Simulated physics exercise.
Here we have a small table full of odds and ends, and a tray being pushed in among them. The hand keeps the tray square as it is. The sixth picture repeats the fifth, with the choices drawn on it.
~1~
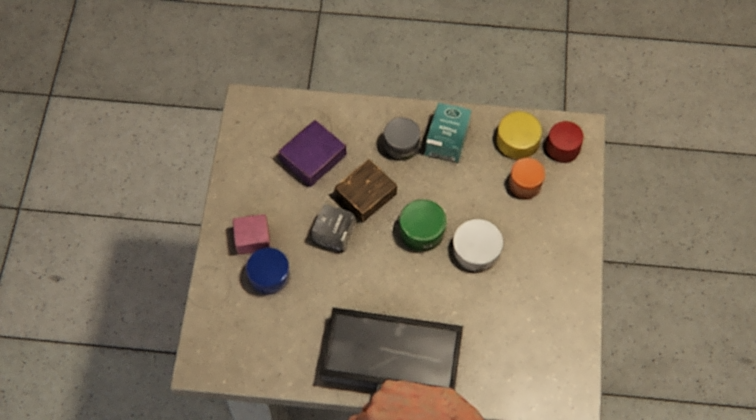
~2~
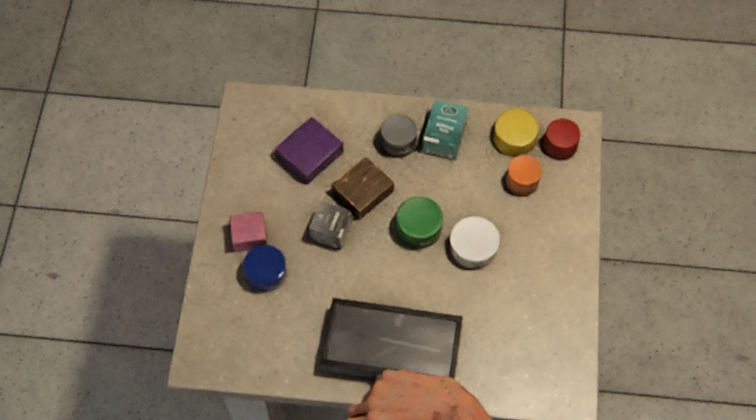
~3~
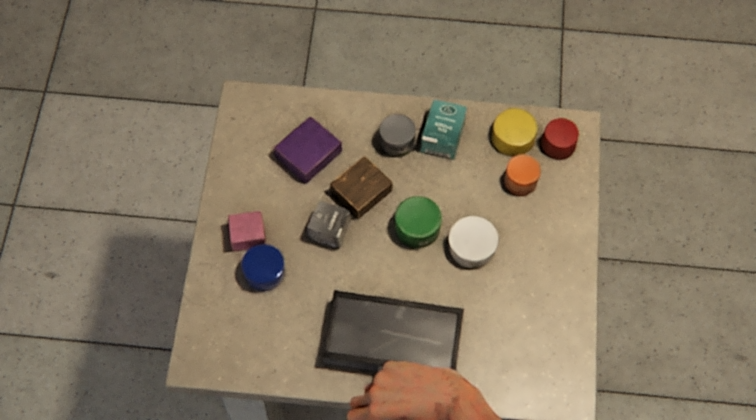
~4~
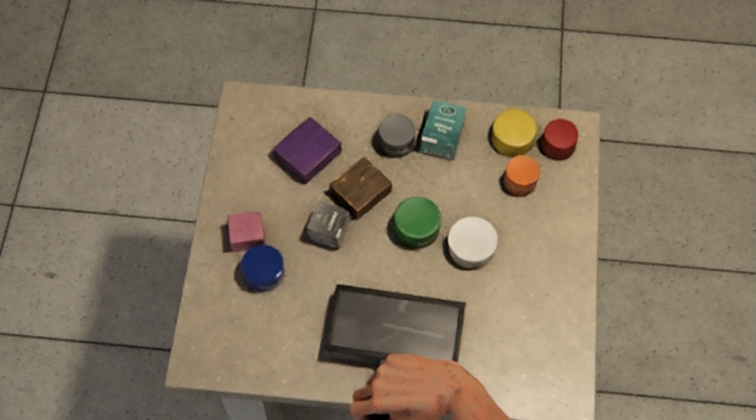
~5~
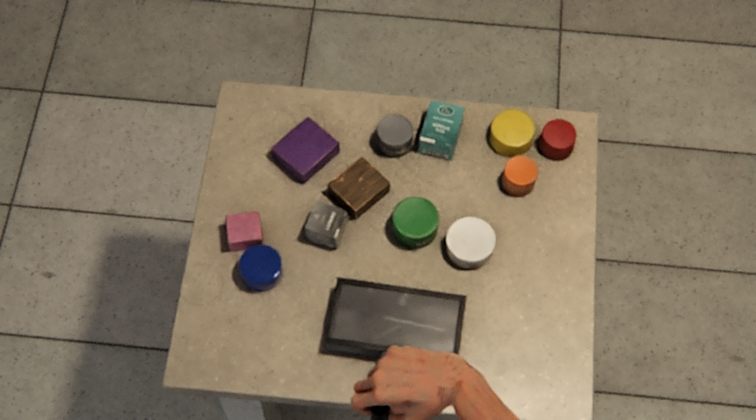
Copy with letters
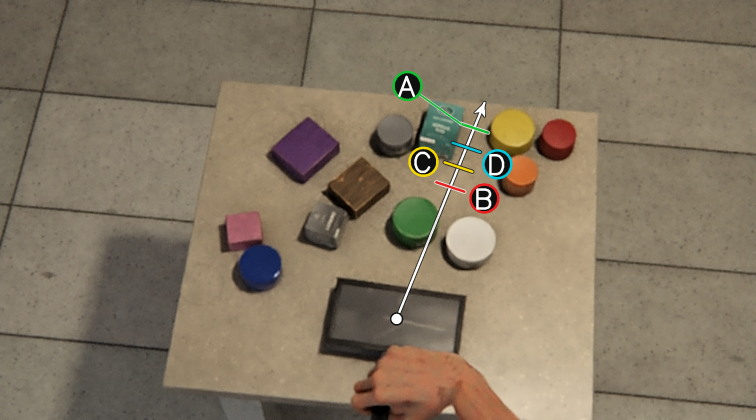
A small, pale stone-like table stands on a grey tiled floor, seen from above. Purple, black and pink blocks and a grey packet sit left and centre, with a blue pot lower left, grey and teal containers at the top, green and white tubs right of centre, and yellow, red and orange ones upper right. A hand slides the dark tray slightly up from the bottom edge, keeping it square, as the camera drifts faintly.
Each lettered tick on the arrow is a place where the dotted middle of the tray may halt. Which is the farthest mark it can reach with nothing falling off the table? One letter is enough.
No farther than B.
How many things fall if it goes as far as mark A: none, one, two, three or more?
By then, three or more.
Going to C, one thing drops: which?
The turquoise packet goes over.
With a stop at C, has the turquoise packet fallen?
Yes.
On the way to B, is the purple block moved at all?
No.
On the marked copy, A at (474, 128); B at (450, 187); C at (459, 167); D at (466, 148); the arrow from (397, 319) to (485, 103); the white dot at (397, 319).
With B. Early on, tray (417, 273); white tub (473, 227); green tub (416, 219).
Further on, tray (436, 225); green tub (427, 172); white tub (482, 180).
At the end, tray (450, 192); turquoise packet (449, 101); yellow tin (518, 122); nothing has fallen.
As for the rest, A drops the green tub, turquoise packet, white tub and yellow tin; C drops the turquoise packet; D drops the turquoise packet.
